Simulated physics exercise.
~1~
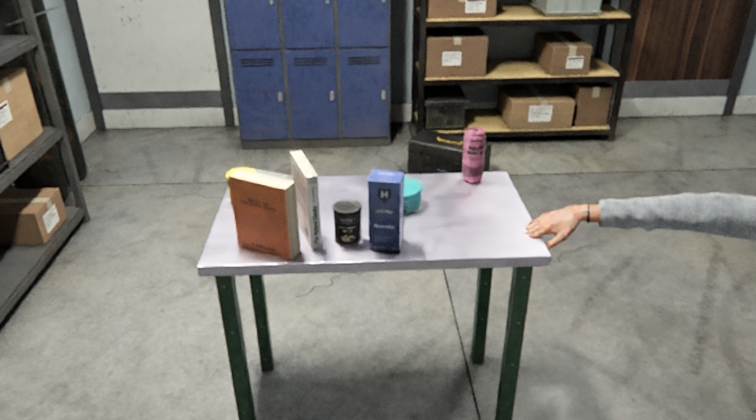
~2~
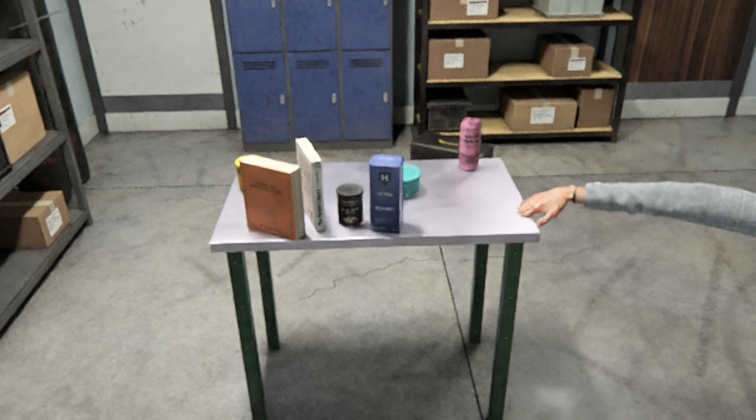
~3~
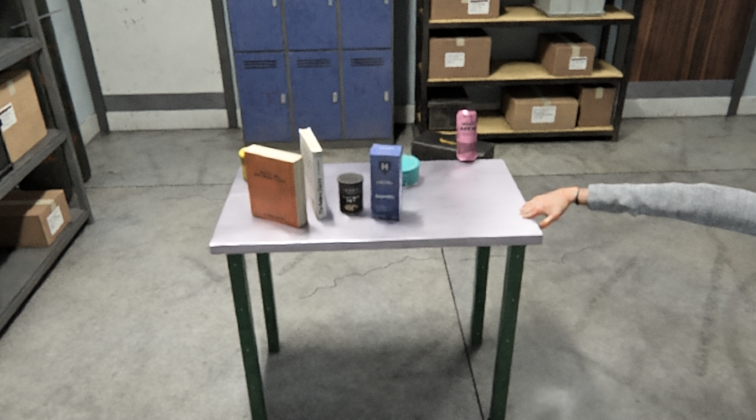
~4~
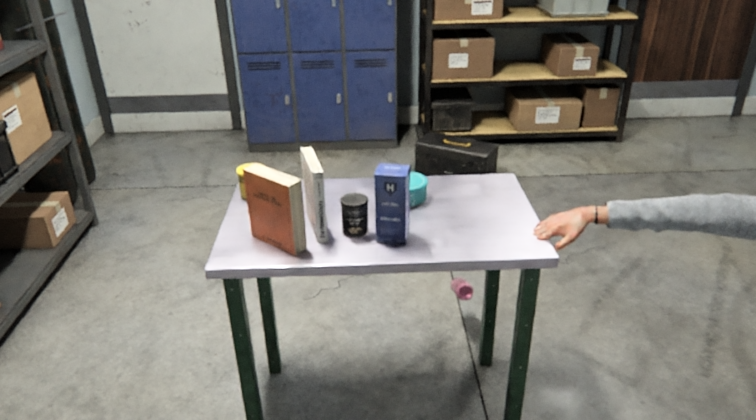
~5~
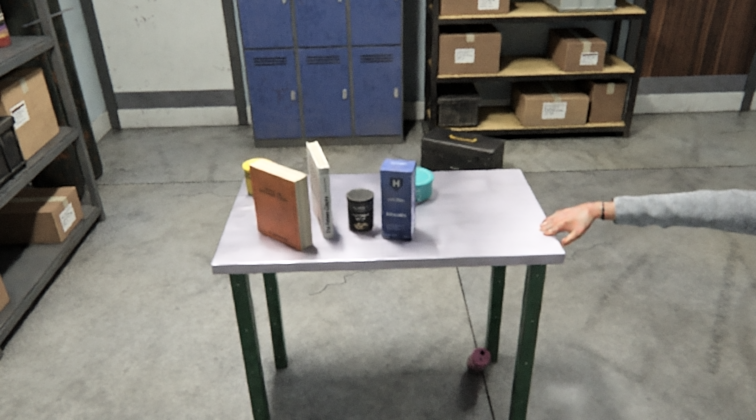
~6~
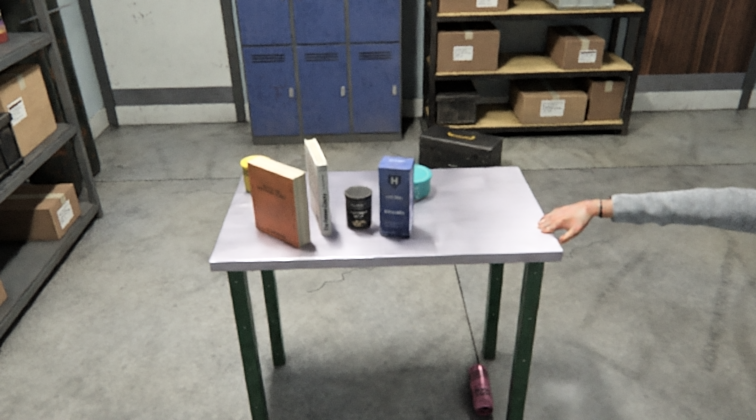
A pink can wobbled and toppled off the back of a small table as a hand at the right edge shifted the tabletop, and it dropped to the concrete floor, while the books, blue carton, black tin and other things stayed standing.
